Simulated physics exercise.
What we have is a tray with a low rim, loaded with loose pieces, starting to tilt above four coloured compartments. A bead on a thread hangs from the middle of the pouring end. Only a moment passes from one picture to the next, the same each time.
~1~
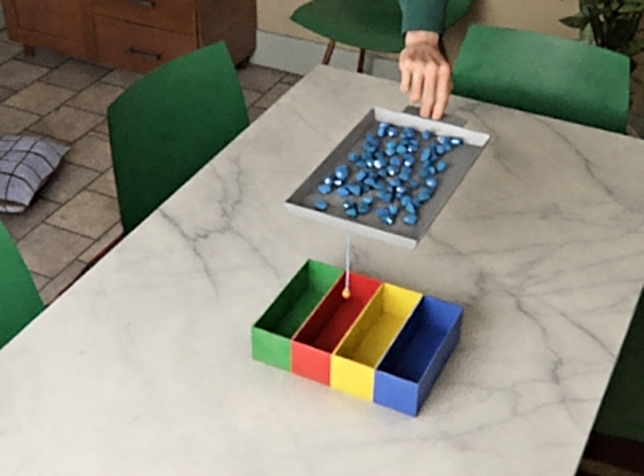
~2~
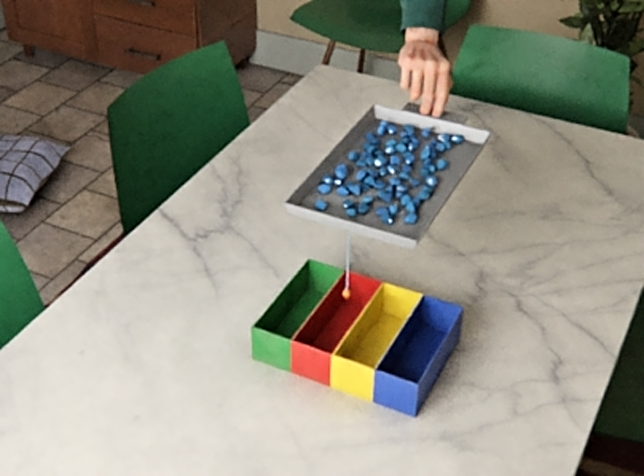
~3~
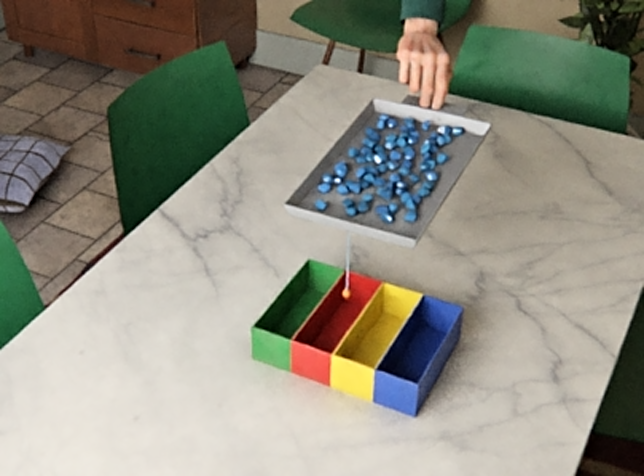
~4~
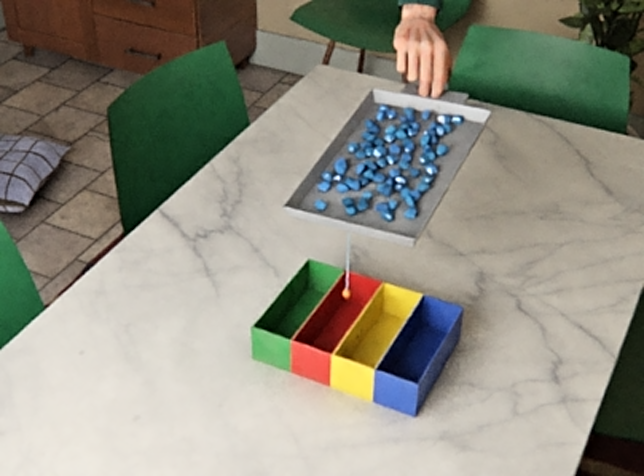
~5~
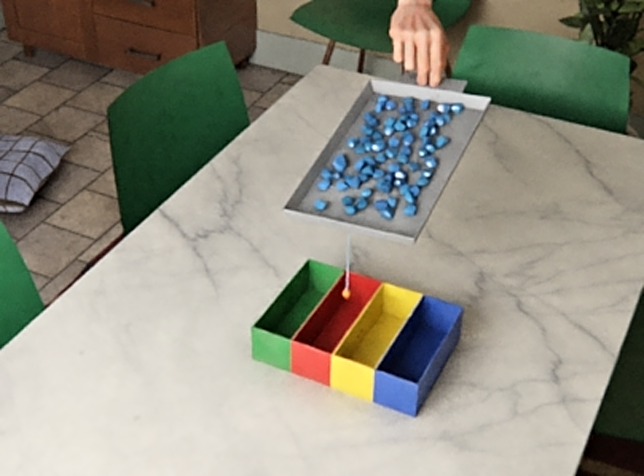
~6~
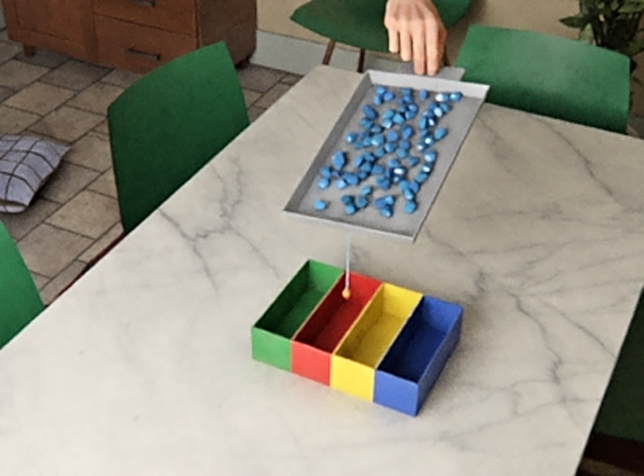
A hand at the top slowly raises the far end of a grey tray of blue stones, tilting it gradually toward its near left corner while the stones barely shift. Below it, a thread with a small bead hangs above an open box with green, red, yellow and blue compartments, left to right. The steady view looks down on a marble-patterned table with green chairs in a tiled room.
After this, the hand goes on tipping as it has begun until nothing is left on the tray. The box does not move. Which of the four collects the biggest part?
The green one ends fullest.
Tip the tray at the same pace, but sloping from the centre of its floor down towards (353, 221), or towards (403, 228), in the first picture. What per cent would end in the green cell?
Near 30 % and 0 %.
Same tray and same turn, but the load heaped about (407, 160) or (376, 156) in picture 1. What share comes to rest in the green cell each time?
About 50 and 50 per cent.
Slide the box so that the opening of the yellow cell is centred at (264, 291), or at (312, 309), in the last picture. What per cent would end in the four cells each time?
The first gives 90 %, the second 100 %.
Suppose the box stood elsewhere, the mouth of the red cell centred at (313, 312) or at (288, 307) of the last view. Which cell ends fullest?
In turn: The cell in green; the cell in red.
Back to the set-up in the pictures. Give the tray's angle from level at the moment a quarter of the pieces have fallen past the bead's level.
Roughly 75°.
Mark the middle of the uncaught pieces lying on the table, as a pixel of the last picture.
Near (245, 331).
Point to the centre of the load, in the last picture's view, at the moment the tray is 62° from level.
Near (316, 201).
Soon, tray tipped steeply; nearly all on the tray; a stray few falling or outside the box.
A while on, tray tipped past a quarter turn; about a quarter on the tray; about a quarter in the green cell; a small part in the red cell; about half falling or outside the box.
Towards the end, tray tipped past a quarter turn; about half in the green cell; about a quarter in the red cell; about a third falling or outside the box.
Finally, tray tipped past a quarter turn; about half in the green cell; about a quarter in the red cell; none in the blue cell; none in the yellow cell; about a third outside the box.
